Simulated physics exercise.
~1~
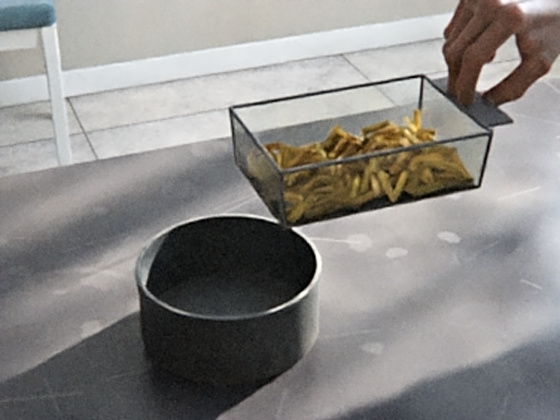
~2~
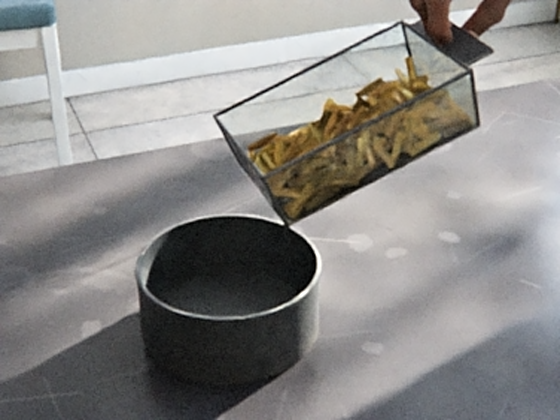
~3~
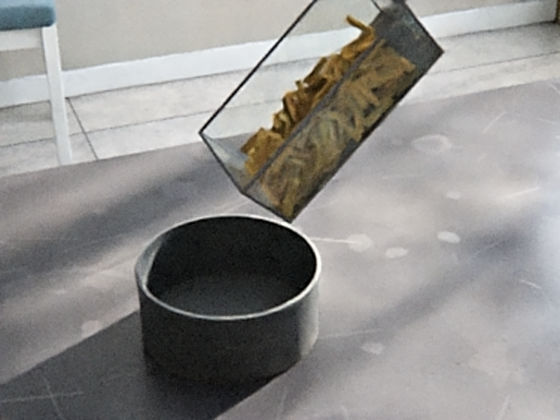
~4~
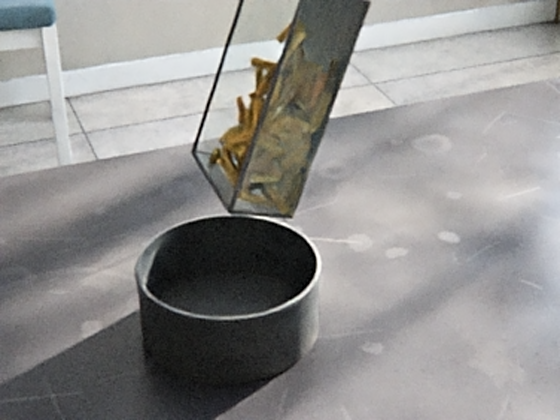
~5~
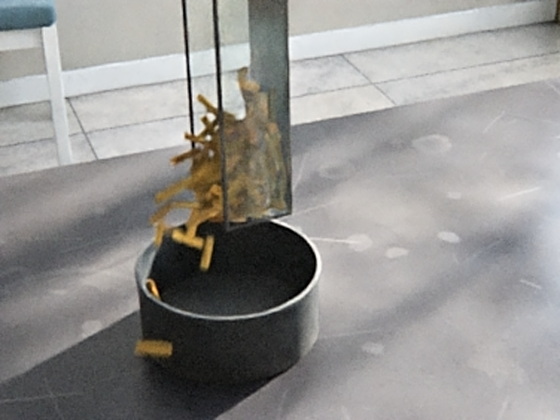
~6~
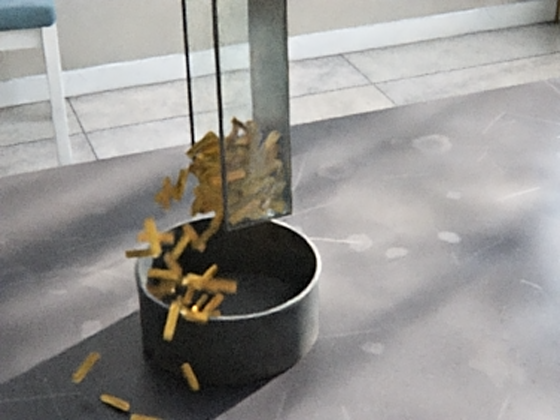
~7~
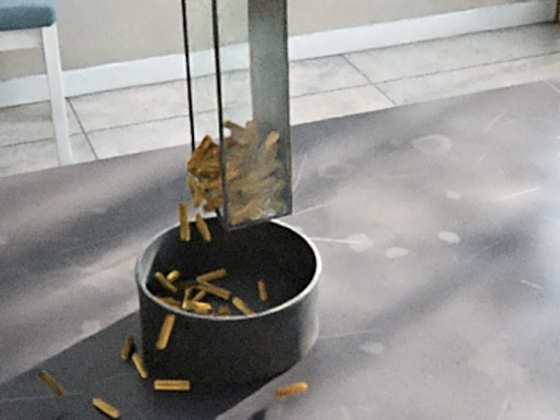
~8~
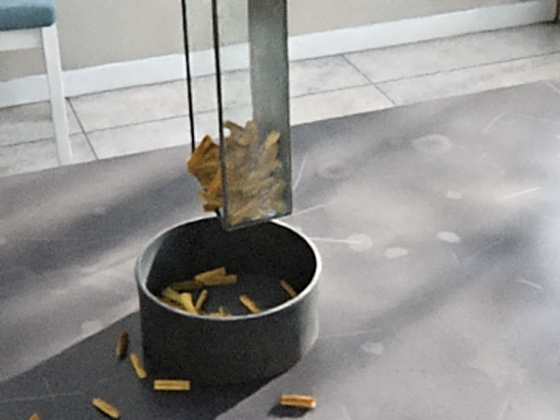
A clear, dark-edged box of golden dry pasta pieces is held by a hand at the upper right, above a grey tabletop seen from slightly above, with a round dark pot below it to the left and a pale tiled floor behind. The hand tips the box leftward, and it swings over the pot as the hand passes out of view. Once the box is nearly upright, pieces spill from its open side, some dropping into the pot and others scattering onto the table. The flow stops with the box held upright, much of the pasta still inside, a smaller share in the pot and a few pieces lying around it.
